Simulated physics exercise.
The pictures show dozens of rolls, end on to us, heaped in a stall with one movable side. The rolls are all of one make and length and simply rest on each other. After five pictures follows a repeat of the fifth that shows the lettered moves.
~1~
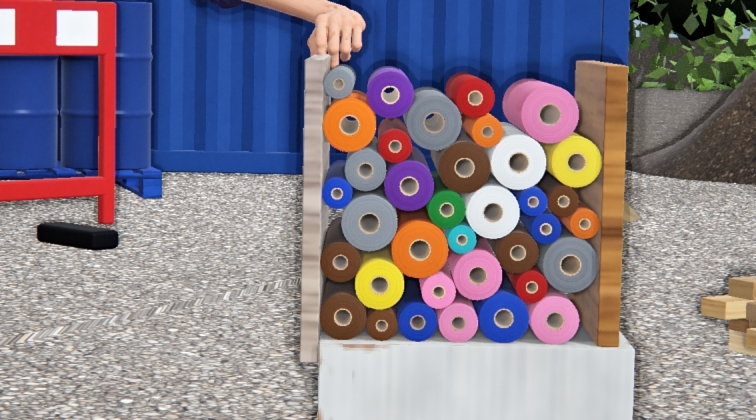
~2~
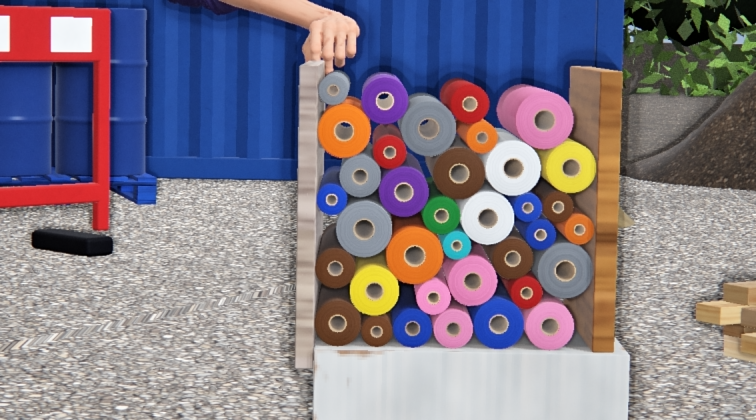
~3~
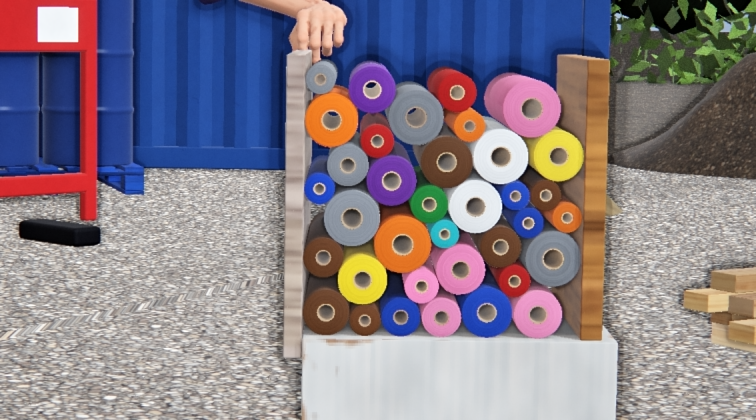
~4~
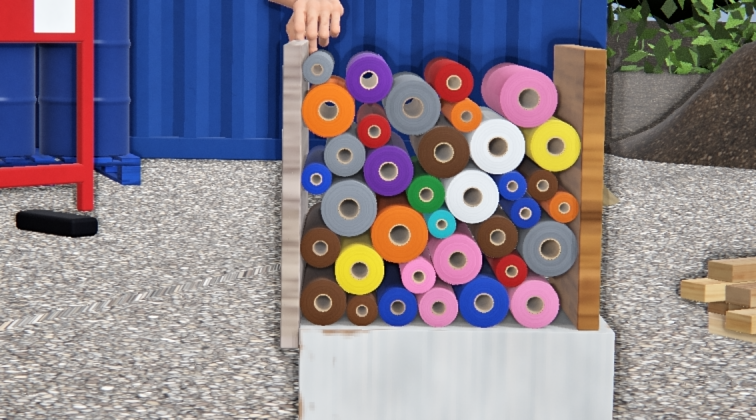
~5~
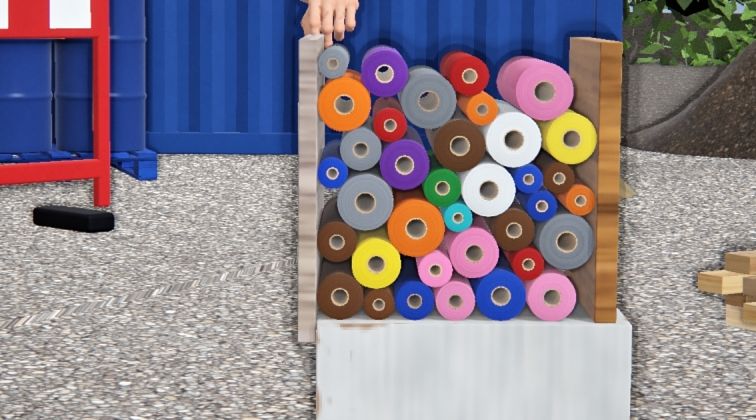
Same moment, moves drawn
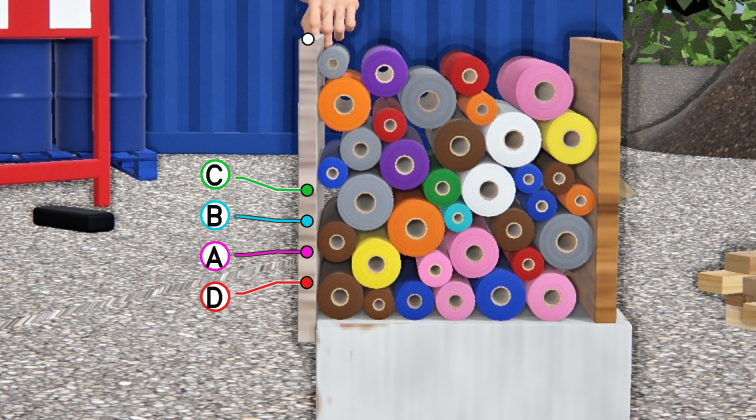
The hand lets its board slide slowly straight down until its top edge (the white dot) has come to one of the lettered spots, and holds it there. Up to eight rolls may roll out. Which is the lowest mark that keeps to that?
No lower than A.
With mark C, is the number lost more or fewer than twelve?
It loses fewer than twelve.
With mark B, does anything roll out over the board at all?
At B: Yes.
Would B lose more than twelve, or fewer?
At B, fewer than twelve.
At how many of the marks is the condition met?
Three of the four.
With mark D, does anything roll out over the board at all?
Yes, at D.
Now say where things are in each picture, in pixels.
A grey roll (434, 123); a grey roll (339, 84); side board (317, 196), in the first frame.
Side board (312, 202); a brown roll (337, 323), in the second frame.
A pink roll (538, 314); an orange roll (402, 244), in the third frame.
A turquoise roll (442, 224); a blue roll (525, 213), in the fourth frame.
A brown roll (460, 146); a grey roll (428, 101); a grey roll (333, 64), in the fifth frame.
On the marked copy, A at (307, 252); B at (307, 221); C at (307, 190); D at (307, 282); the white dot at (308, 39).
Taking A. A third of the way, top of the board (317, 130).
Two thirds of the way, top of the board (316, 231).
When it is over, top of the board (316, 251), six out over the board.
As for the rest, B about five out over the board; C two out over the board; D more than eight out over the board.
